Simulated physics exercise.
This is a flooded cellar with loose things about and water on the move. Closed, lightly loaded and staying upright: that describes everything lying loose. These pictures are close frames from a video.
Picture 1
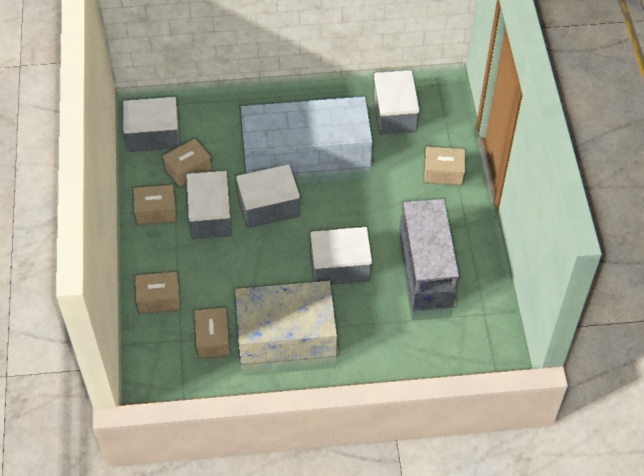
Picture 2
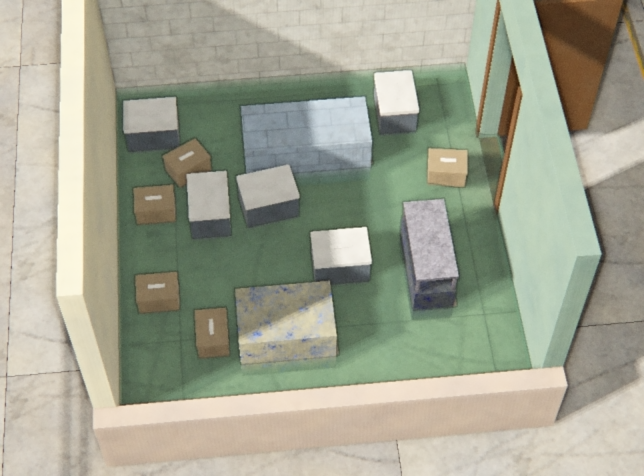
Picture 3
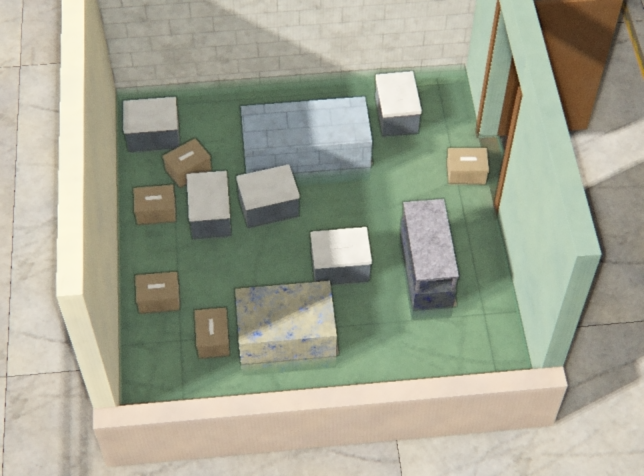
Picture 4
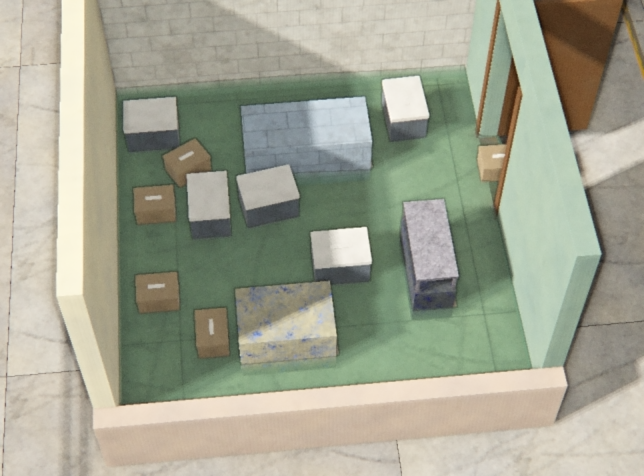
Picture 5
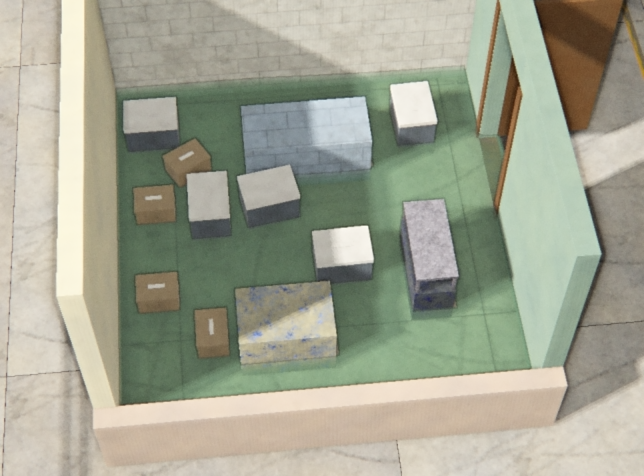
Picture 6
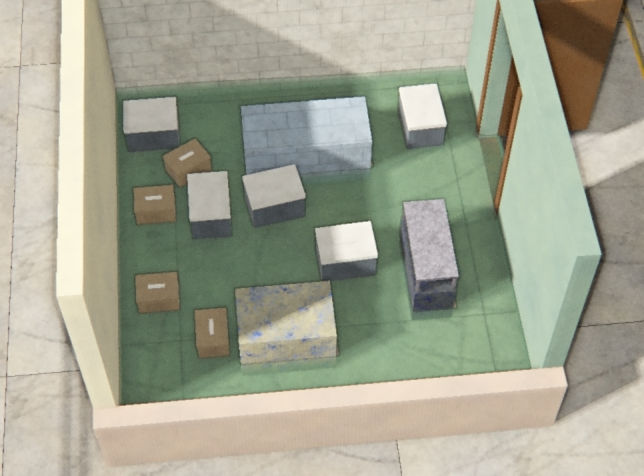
A brown door on the right swung outward and a small cardboard box slid out through the doorway, while a white-topped chest at the back drifted right and a couple of others shifted slightly.
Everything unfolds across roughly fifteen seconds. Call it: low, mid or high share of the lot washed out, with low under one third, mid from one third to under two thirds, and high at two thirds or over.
Low.
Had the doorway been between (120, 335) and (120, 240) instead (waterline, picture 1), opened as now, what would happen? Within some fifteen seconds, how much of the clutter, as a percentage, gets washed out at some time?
Result: Close to 80 %.
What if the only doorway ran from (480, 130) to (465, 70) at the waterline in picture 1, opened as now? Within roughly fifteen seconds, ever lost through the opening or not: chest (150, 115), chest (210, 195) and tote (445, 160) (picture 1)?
Remains, remains, swept away.
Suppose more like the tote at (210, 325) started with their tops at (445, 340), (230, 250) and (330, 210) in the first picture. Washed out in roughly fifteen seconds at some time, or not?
Taken in the given order, the three: Exits at some point, doesn't escape and exits at some point.
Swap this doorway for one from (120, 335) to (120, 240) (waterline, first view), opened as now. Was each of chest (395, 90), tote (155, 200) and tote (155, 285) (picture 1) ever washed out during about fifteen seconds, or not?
As listed: Inside, washed out, yes.
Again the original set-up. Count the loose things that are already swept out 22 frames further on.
Total: 2.
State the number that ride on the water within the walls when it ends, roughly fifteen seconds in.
That number is 8.
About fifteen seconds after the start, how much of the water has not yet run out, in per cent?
Estimate: About 52 %.
A moment on, 1 of 10 are out; 9 afloat.
Next, 2 of 10 are out; 8 afloat.
Later, 2 of 10 are out; 8 afloat.
In the end, 2 of 10 are out; 8 afloat.
